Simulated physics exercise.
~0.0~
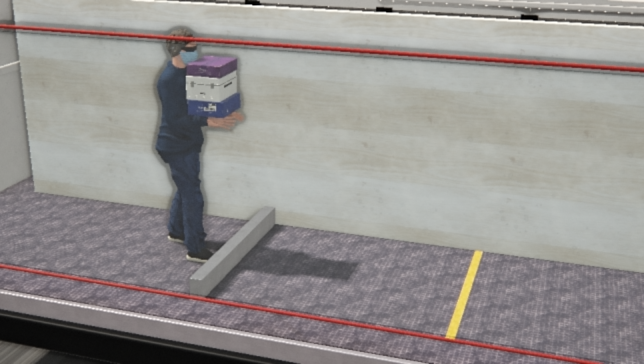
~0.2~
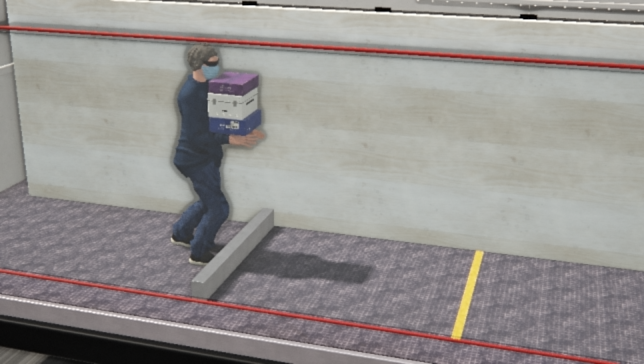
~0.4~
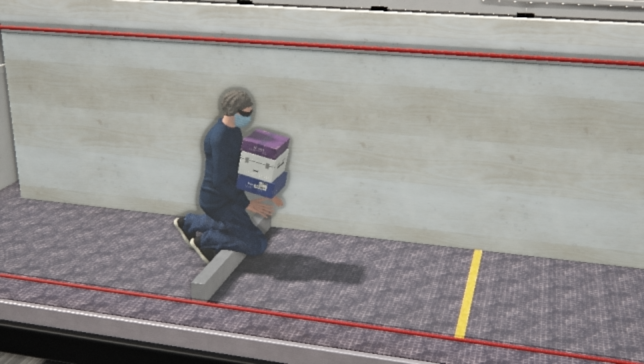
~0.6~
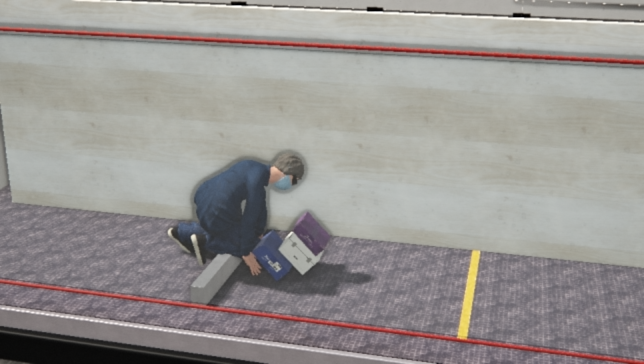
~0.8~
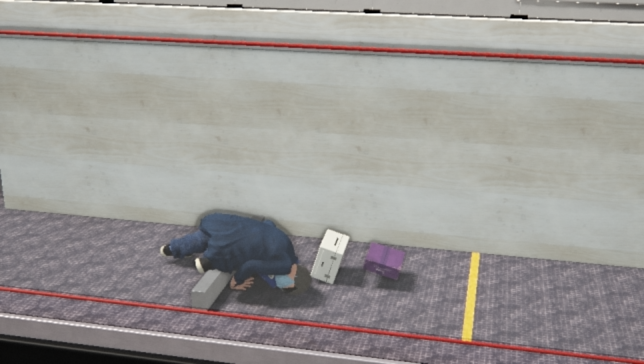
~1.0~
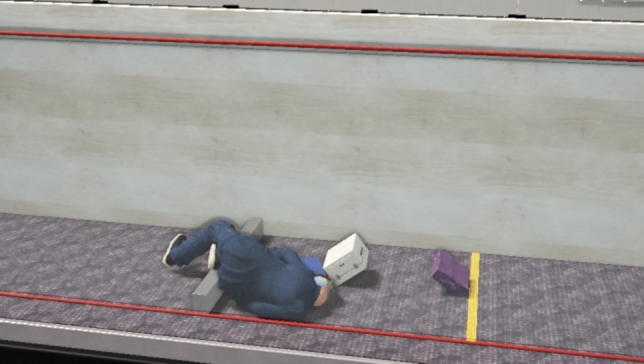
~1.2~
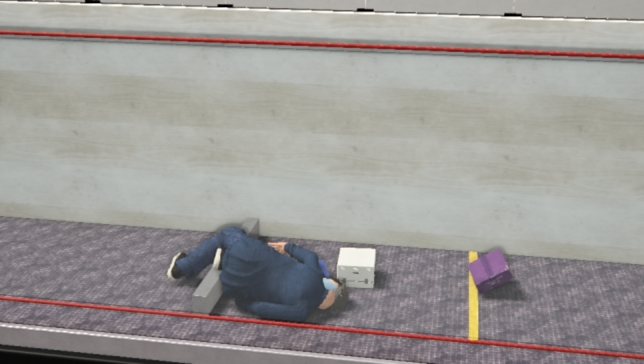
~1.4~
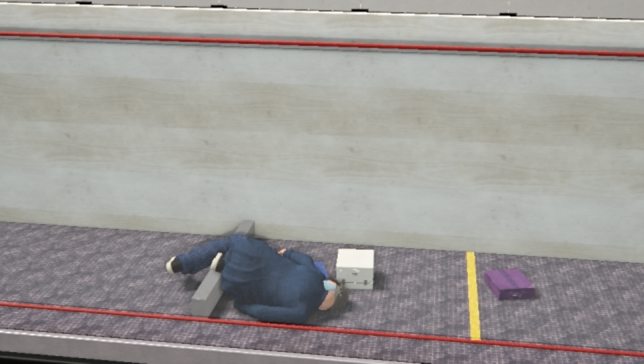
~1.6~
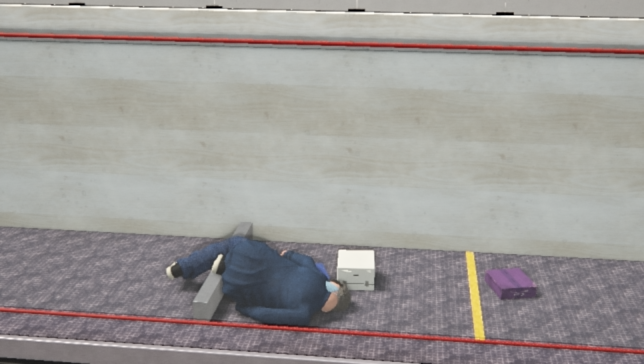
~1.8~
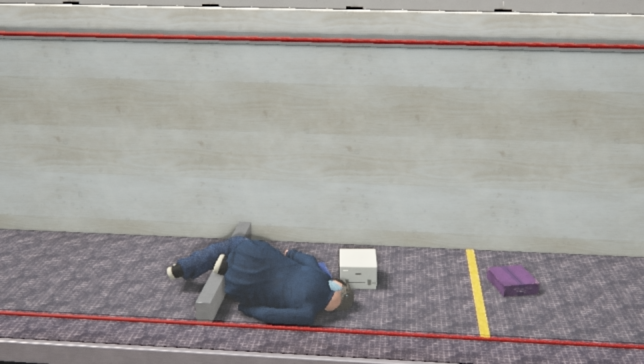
A masked courier in dark blue stands at left behind a low grey rail, holding a stack of purple, white and blue boxes, on a patterned grey floor before a pale wall, seen from the side and slightly above as the view drifts. The courier lurches right, buckles to the knees over the rail and pitches forward. The boxes tip and spill ahead. The courier crumples and lies slumped across the rail, the blue box mostly hidden by the body. The white box turns over and settles beside the head, short of the yellow line, while the purple one tumbles across it and rests beyond.
